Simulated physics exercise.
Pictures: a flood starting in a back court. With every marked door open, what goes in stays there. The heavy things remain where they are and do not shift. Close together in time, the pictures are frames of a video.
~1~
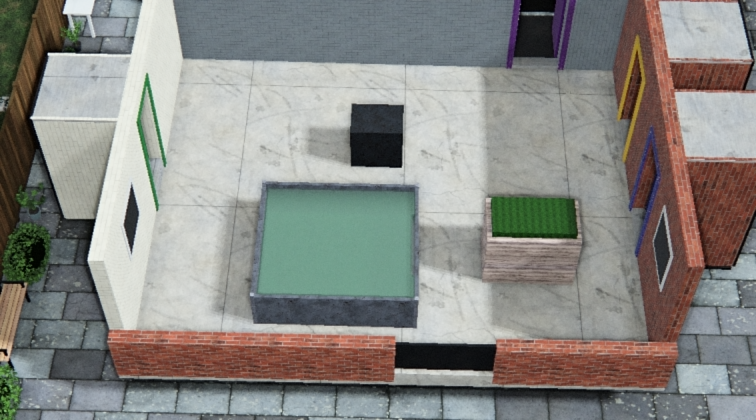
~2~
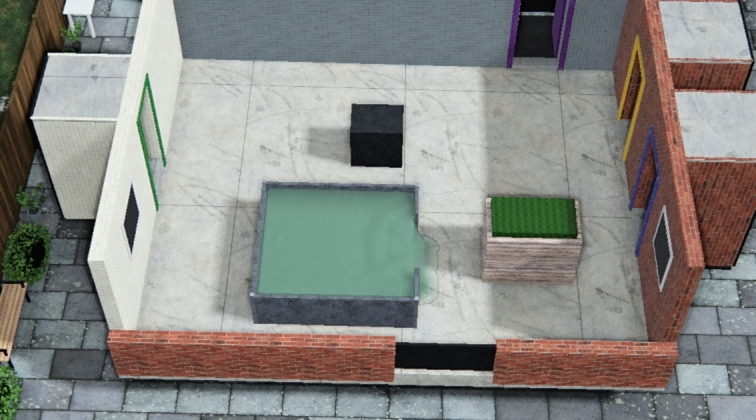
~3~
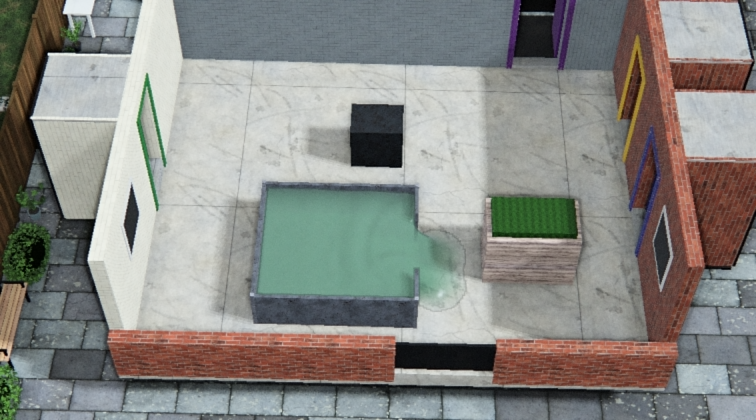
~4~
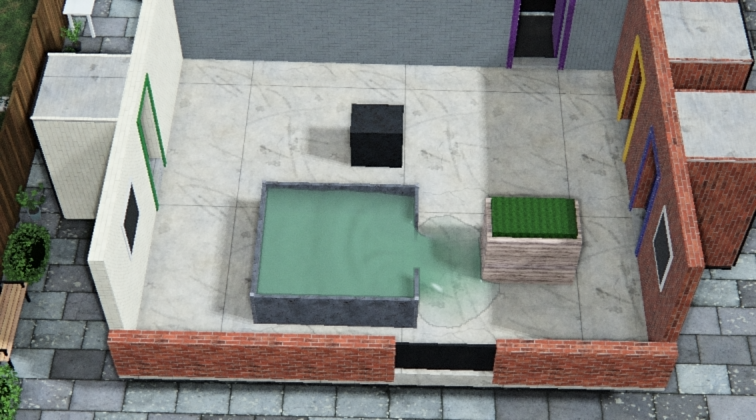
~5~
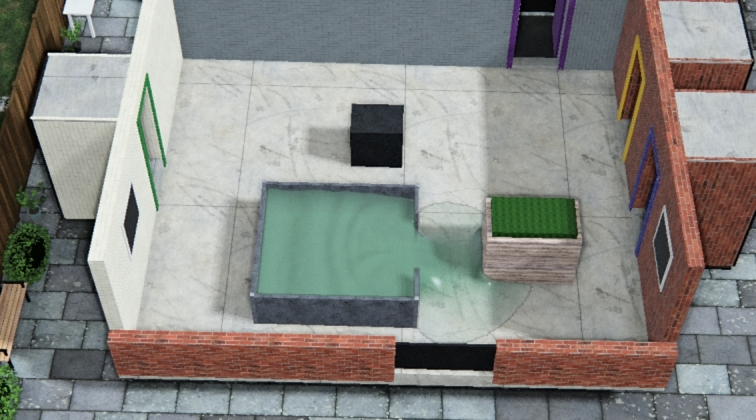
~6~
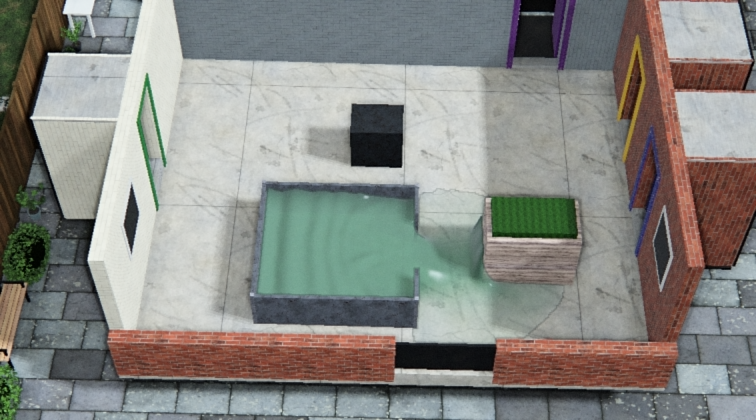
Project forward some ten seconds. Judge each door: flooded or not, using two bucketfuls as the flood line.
Result: The purple door gets overrun I think; the yellow door gets overrun I think; the green door holds up fine I think; the blue door holds up fine I think.
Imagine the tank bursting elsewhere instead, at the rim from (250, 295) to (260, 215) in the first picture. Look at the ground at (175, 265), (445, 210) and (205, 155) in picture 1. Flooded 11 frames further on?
Sequence: Wetted / spared / wetted.
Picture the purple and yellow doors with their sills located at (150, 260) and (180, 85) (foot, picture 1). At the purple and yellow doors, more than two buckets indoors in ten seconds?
Looking at it, purple fails to reach the limit, and yellow fails to reach the limit.
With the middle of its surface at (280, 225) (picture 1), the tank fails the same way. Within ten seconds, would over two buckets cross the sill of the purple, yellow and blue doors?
The purple door exceeds it, the yellow door exceeds it, the blue door exceeds it.
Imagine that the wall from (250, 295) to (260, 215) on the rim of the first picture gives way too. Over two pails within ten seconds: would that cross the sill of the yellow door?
At the yellow door, the flow beats the threshold.
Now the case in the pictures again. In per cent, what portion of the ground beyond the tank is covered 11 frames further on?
I'd guess some 40 per cent.
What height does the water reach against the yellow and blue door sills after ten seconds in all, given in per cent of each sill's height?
The first sits near 200 in a hundred and the second near 90 in a hundred.
A moment on, water covers 20 % of the floor; the purple door not reached, the yellow door not reached, the green door not reached, the blue door not reached.
Next, water covers 40 % of the floor; the purple door not reached, the yellow door wet at the sill, nothing in, the green door not reached, the blue door not reached.
Then, water covers 60 % of the floor; the purple door over two buckets in, the yellow door under two buckets in, the green door not reached, the blue door wet at the sill, nothing in.
Later, water covers 75 % of the floor; the purple door far over two buckets in, the yellow door over two buckets in, the green door not reached, the blue door wet at the sill, nothing in.
In the end, water covers 95 % of the floor; the purple door far over two buckets in, the yellow door far over two buckets in, the green door not reached, the blue door wet at the sill, nothing in.
